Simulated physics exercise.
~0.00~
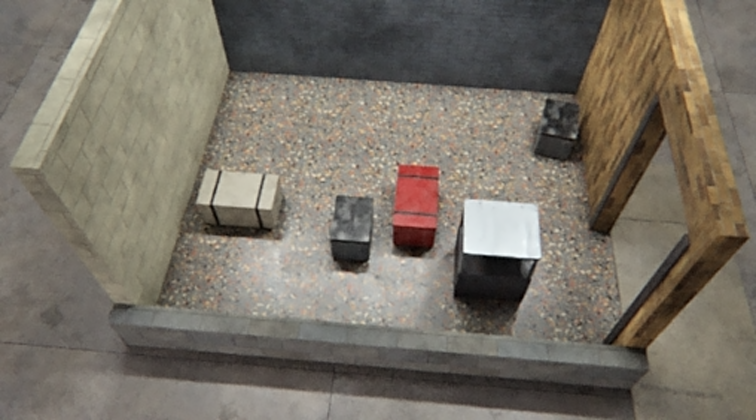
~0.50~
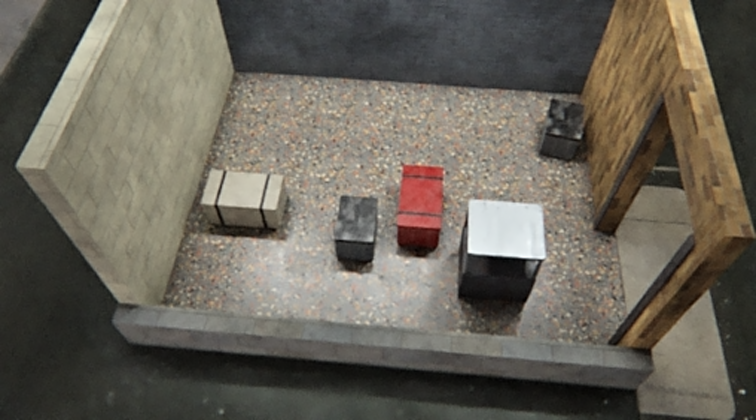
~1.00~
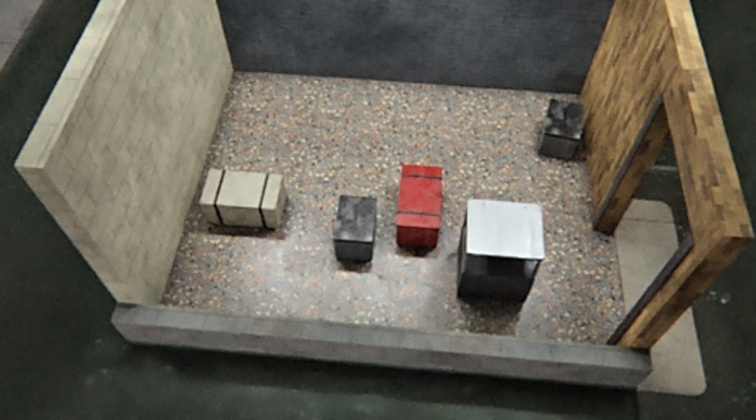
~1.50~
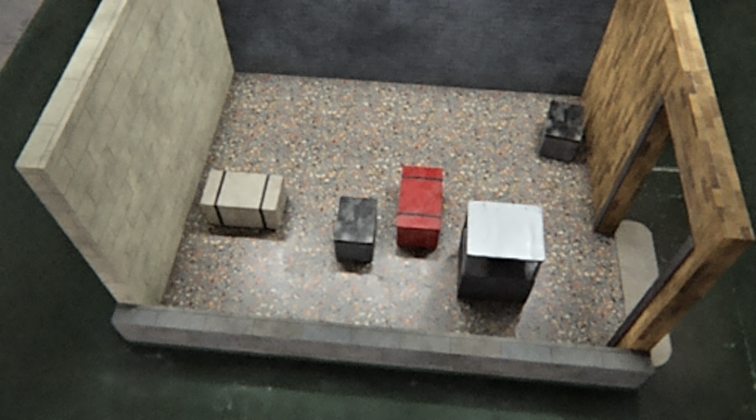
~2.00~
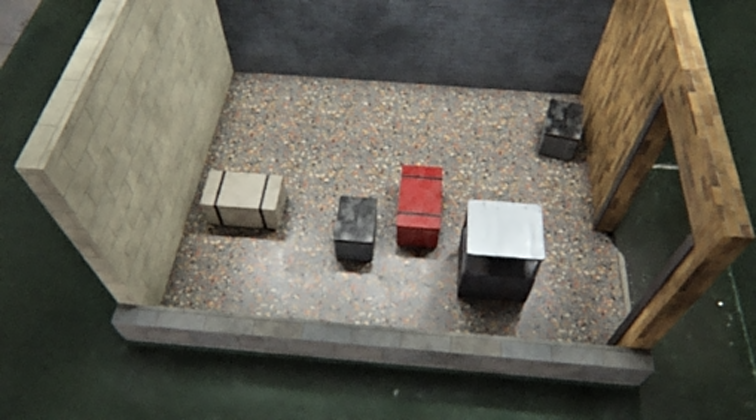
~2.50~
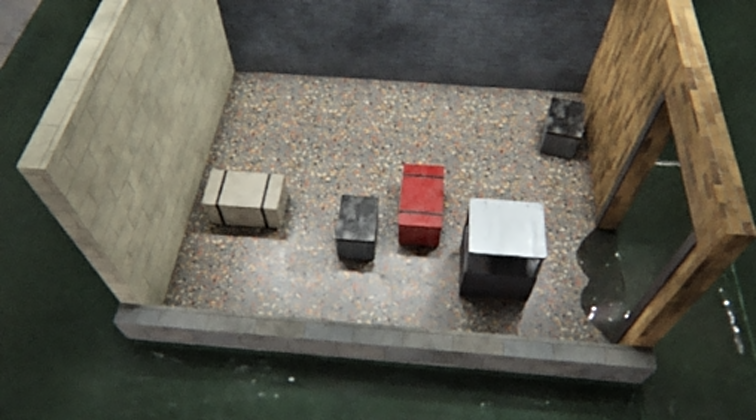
In a small shop seen from above, the boxes, red trunk and white-topped block stay still while dark green water spreads around the outside, gradually covers the pale ground beyond the right doorway, and then edges in across the floor.
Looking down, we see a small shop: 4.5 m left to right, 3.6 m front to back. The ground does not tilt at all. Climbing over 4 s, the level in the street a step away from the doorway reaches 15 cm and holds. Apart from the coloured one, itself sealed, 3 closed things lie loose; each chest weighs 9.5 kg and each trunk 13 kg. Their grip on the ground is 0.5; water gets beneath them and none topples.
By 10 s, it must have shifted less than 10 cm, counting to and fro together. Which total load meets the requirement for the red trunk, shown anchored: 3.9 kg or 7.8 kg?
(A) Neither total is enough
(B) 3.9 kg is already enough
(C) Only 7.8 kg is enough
Neither total is enough (A).
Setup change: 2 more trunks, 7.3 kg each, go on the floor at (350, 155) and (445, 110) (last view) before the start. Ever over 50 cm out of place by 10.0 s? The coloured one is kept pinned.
First one: Inside the limit; second one: Beyond the limit.
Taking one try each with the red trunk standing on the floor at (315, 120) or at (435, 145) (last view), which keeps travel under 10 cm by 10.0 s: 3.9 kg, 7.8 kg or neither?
In order, no load succeeds and no load succeeds.
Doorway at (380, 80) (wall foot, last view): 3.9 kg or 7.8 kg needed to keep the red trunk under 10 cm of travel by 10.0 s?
Short version: Neither mass is sufficient.
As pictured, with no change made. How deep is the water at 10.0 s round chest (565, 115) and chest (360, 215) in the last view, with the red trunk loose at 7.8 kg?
4 and 2 cm.
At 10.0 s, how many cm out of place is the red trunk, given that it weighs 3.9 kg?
120 cm.
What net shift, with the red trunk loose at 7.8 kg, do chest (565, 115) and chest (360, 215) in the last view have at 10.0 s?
Respectively 5 and 0 centimetres.
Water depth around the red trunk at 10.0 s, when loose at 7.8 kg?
3 cm, roughly.
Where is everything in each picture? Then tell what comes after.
In the first picture, the red trunk at (417, 195) rests on the ground; water covers 0.0 m2; 0 of 4 have shifted.
In the second picture, the red trunk at (421, 195) rests on the ground; 0.0 m2 under water; 0 of 4 have shifted.
In the third picture, the red trunk at (420, 195) rests on the ground; 0.0 m2 under water; 0 of 4 have shifted.
In the fourth picture, the red trunk at (421, 196) rests on the ground; water covers 0.0 m2; 0 of 4 have shifted.
In the fifth picture, the red trunk at (421, 196) rests on the ground; 0.0 m2 under water; 0 of 4 have shifted.
In the sixth picture, the red trunk at (422, 194) rests on the ground; water covers 0.2 m2; 0 of 4 have shifted.
After 3.5 s the red trunk would be 0 cm from its start with 3.9 kg and 0 cm from its start with 7.8 kg; 0 cm of water round it then.
After 4.5 s the red trunk would be 0 cm from its start with 3.9 kg and 0 cm from its start with 7.8 kg; 0 cm of water round it then.
After 7.0 s the red trunk would be 31 cm from its start with 3.9 kg and 18 cm from its start with 7.8 kg; 3 cm of water round it then.
After 10.0 s the red trunk would be 114 cm from its start with 3.9 kg and 26 cm from its start with 7.8 kg; 3 cm of water round it then.
